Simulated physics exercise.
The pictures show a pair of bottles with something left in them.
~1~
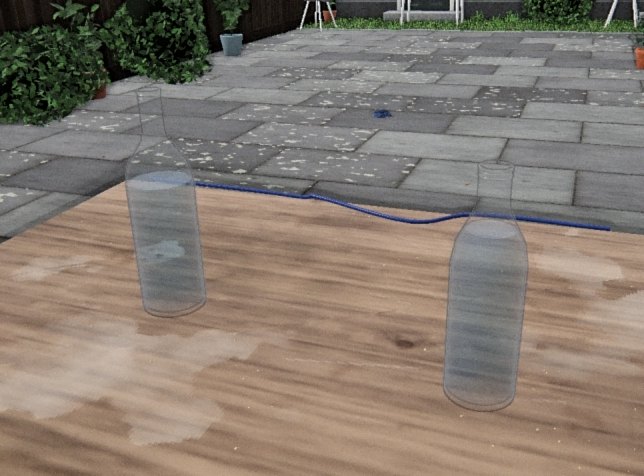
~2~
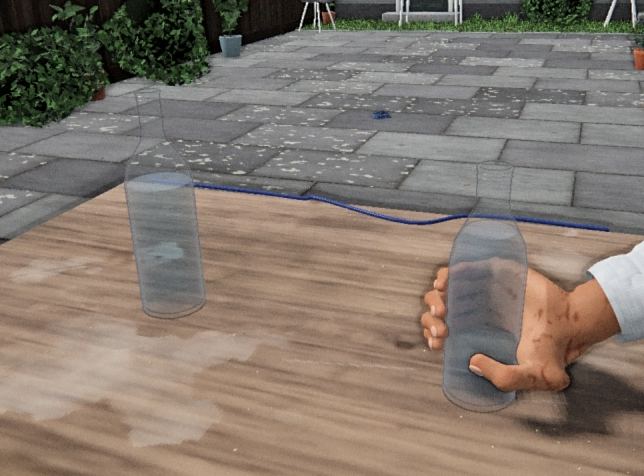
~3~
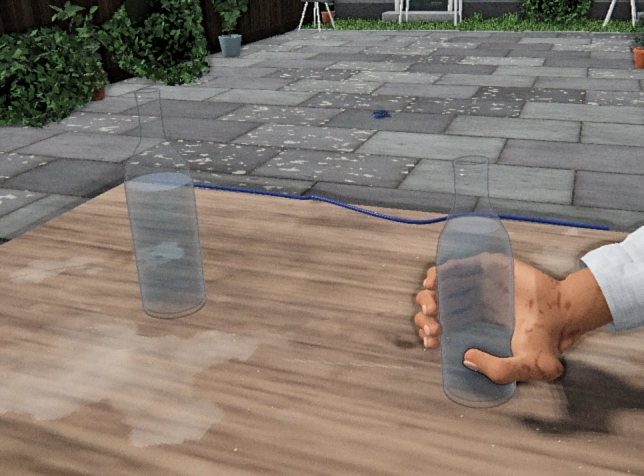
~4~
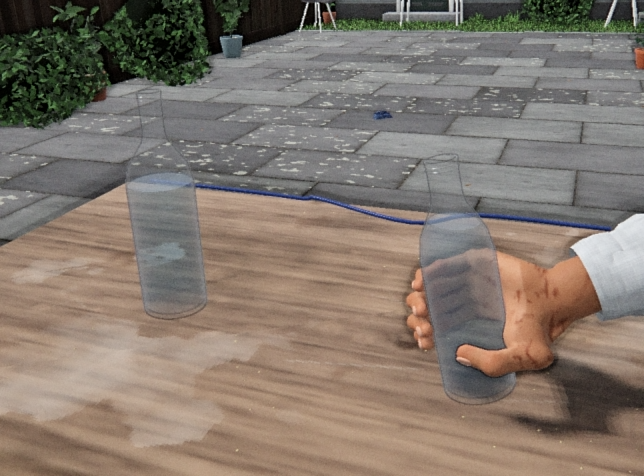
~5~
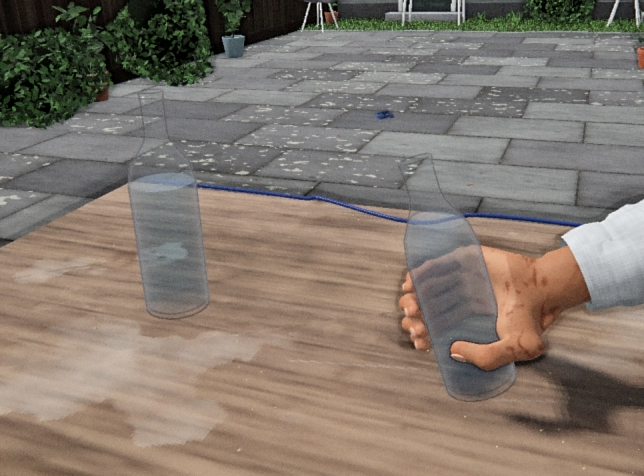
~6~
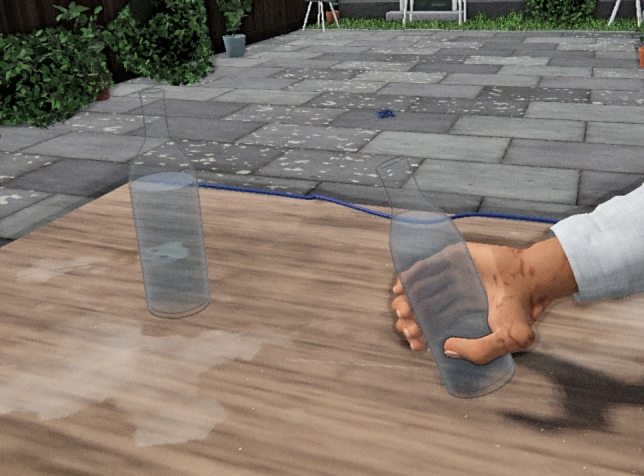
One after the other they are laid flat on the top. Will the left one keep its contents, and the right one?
The left bottle lets some out; the right bottle lets some out.
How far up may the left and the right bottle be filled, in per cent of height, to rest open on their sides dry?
Near 24 and 22 in a hundred.
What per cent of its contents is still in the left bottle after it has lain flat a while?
Roughly 40 per cent.
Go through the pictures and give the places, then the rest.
Both stand upright; right bottle (487, 282) about three quarters full, open; left bottle (162, 200) about two thirds full, open, in the first frame.
A hand takes the right bottle; right bottle about three quarters full, surface at (491, 230); left bottle about two thirds full, surface at (158, 181), in the second frame.
The right bottle is going over; right bottle (475, 278) about three quarters full; left bottle (161, 201) about two thirds full, in the third frame.
The right bottle is going over; right bottle about three quarters full, surface at (451, 221); left bottle about two thirds full, surface at (160, 182), in the fourth frame.
The right bottle is going over; right bottle (449, 272) about three quarters full; left bottle (164, 201) about two thirds full, in the fifth frame.
The right bottle is going over; right bottle (436, 271) tipped 25°, open; left bottle about two thirds full, surface at (163, 181), open, in the sixth frame.
Soon after, the right bottle is nearly down; right bottle, it is running out of the neck.
Later, the right bottle lies flat; right bottle, it is running out of the neck.
In the end, both lie flat; right bottle, it is running out of the neck; left bottle, it is running out of the neck.
